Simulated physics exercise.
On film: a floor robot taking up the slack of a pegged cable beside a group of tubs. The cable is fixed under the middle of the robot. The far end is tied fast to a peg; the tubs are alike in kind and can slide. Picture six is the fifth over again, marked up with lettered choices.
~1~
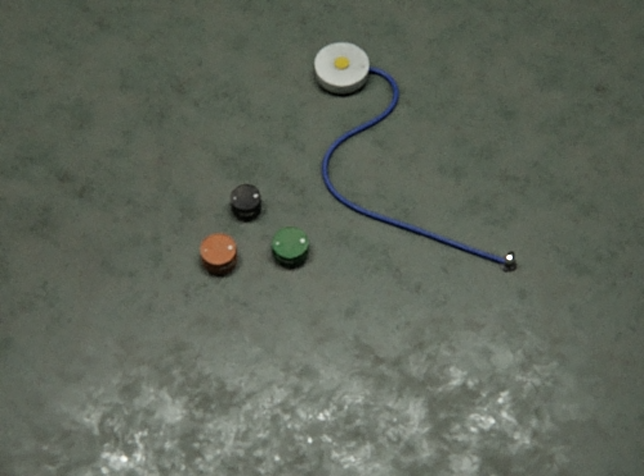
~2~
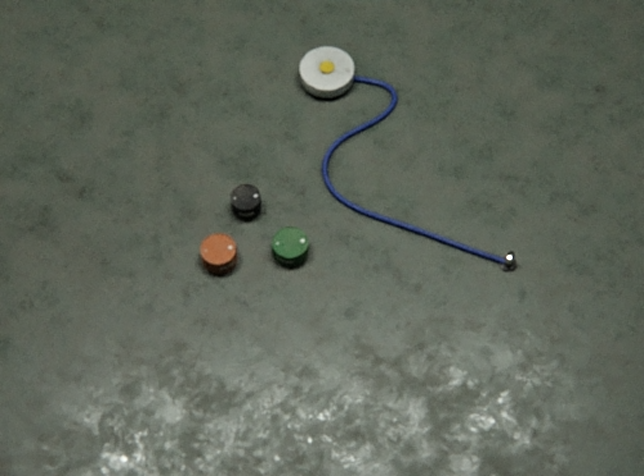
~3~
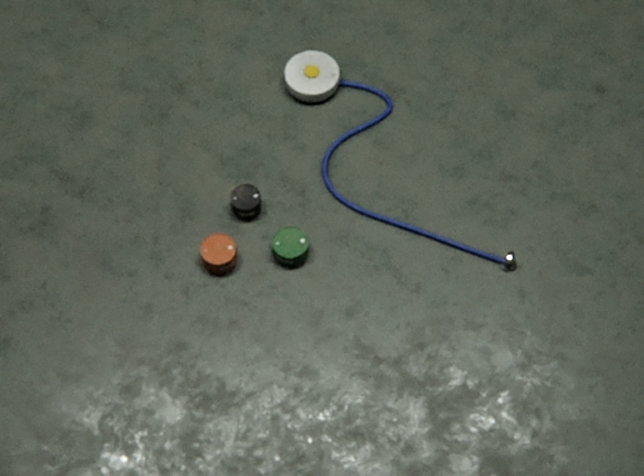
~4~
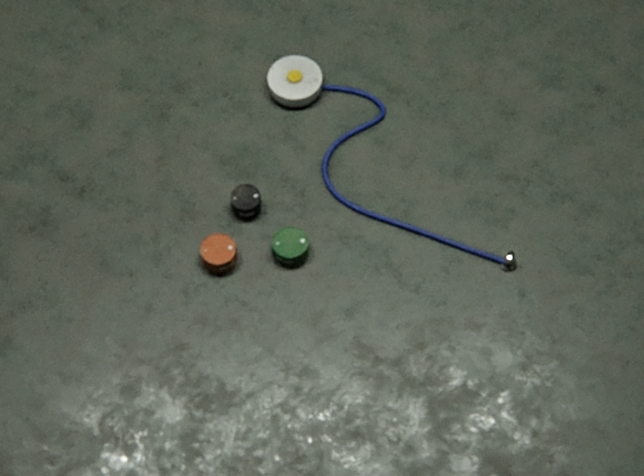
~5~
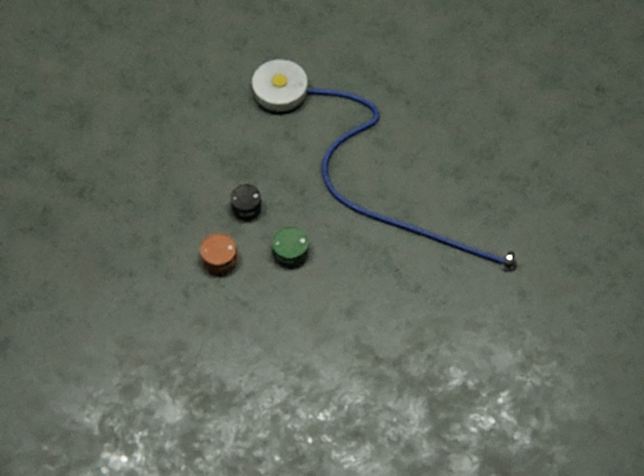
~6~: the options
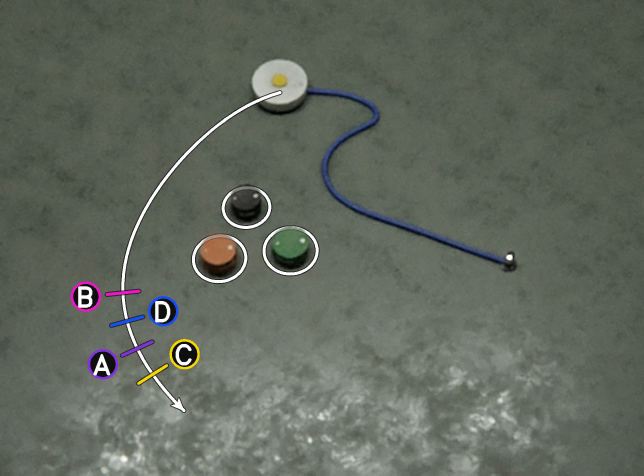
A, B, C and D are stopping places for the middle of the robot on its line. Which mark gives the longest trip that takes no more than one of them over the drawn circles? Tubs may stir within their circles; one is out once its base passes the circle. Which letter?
Stop at A.
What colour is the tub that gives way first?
Black.
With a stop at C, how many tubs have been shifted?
By then, two.
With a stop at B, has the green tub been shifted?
By then, no.
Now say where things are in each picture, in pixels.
In the first picture, orange tub (219, 254); green tub (290, 247); robot (342, 69).
In the second picture, robot (327, 73); black tub (246, 202).
In the third picture, robot (312, 77); green tub (290, 247).
In the fourth picture, robot (295, 82); black tub (246, 202).
In the fifth picture, robot (280, 87); green tub (290, 247); peg (509, 260); black tub (246, 202).
On the copy, A at (137, 349); B at (123, 293); C at (153, 374); D at (127, 321); the route from (280, 92) via (138, 224) to (184, 411).
On A. First, robot (185, 149).
Then, robot (126, 247).
Finally, robot (136, 344); black tub (253, 246); one over the rings.
By contrast, B is within the limit but short; C has two over the rings; D is within the limit but short.
